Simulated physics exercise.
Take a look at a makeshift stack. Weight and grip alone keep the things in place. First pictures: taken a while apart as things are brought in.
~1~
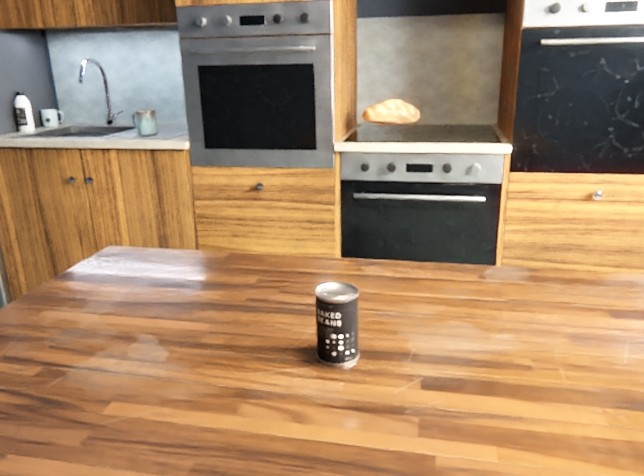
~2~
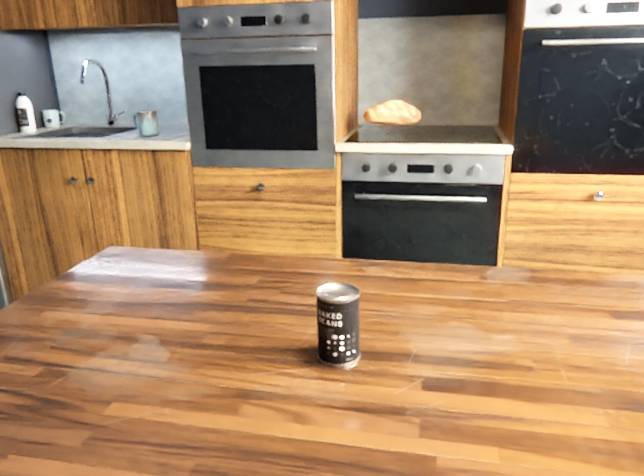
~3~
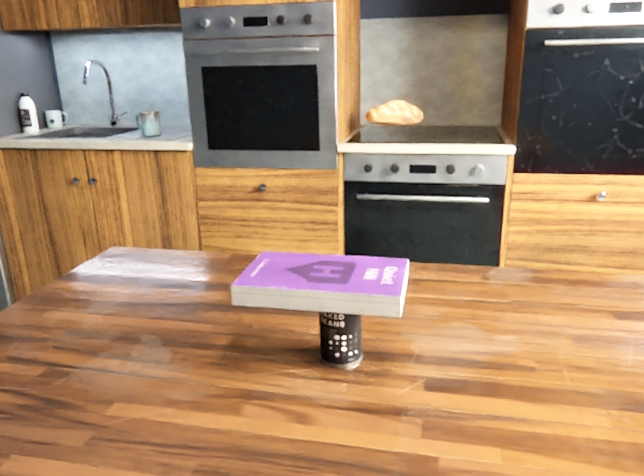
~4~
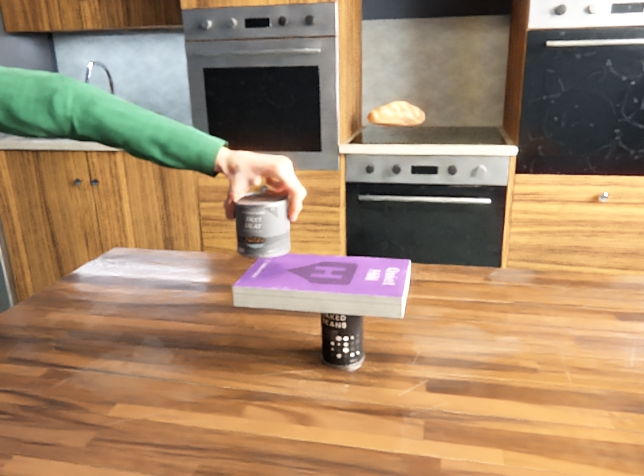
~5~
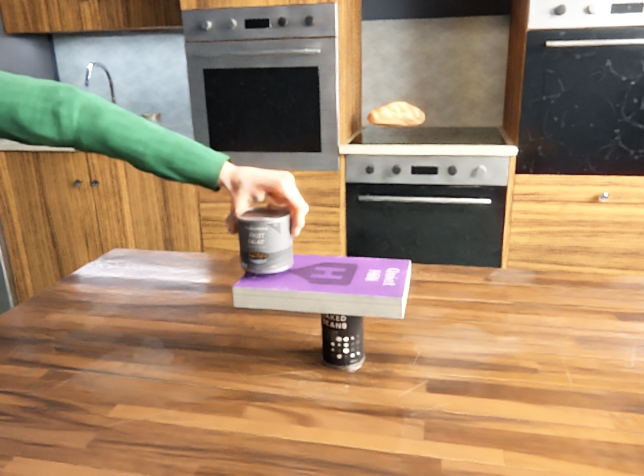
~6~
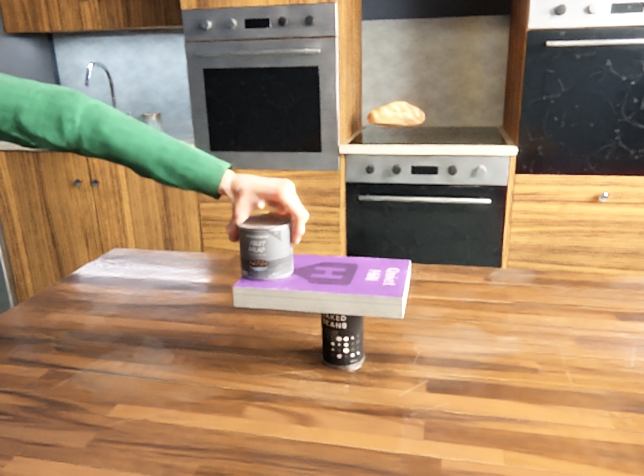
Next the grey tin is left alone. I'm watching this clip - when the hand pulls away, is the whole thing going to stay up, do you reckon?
No, it falls.
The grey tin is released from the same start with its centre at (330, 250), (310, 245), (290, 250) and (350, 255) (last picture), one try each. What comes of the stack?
Try 1: Stable; try 2: Collapse; try 3: Collapse; try 4: Stable.
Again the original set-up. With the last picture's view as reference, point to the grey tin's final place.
The object ends up somewhere around (187, 327).
Then, 0.40 s later than the last frame, grey tin now fallen; purple book tilted by 52°.
Then, 0.50 s later than the last frame, purple book now fallen; black tin moved a little.
Then, 0.60 s later than the last frame, black tin moved about its own width.
Then, 0.70 s later than the last frame, black tin moved well along.
When it is over, fallen, grey tin and purple book; moved from the start, black tin. End places, in pixels of the last picture, grey tin near (187, 327). The stack loses its balance.
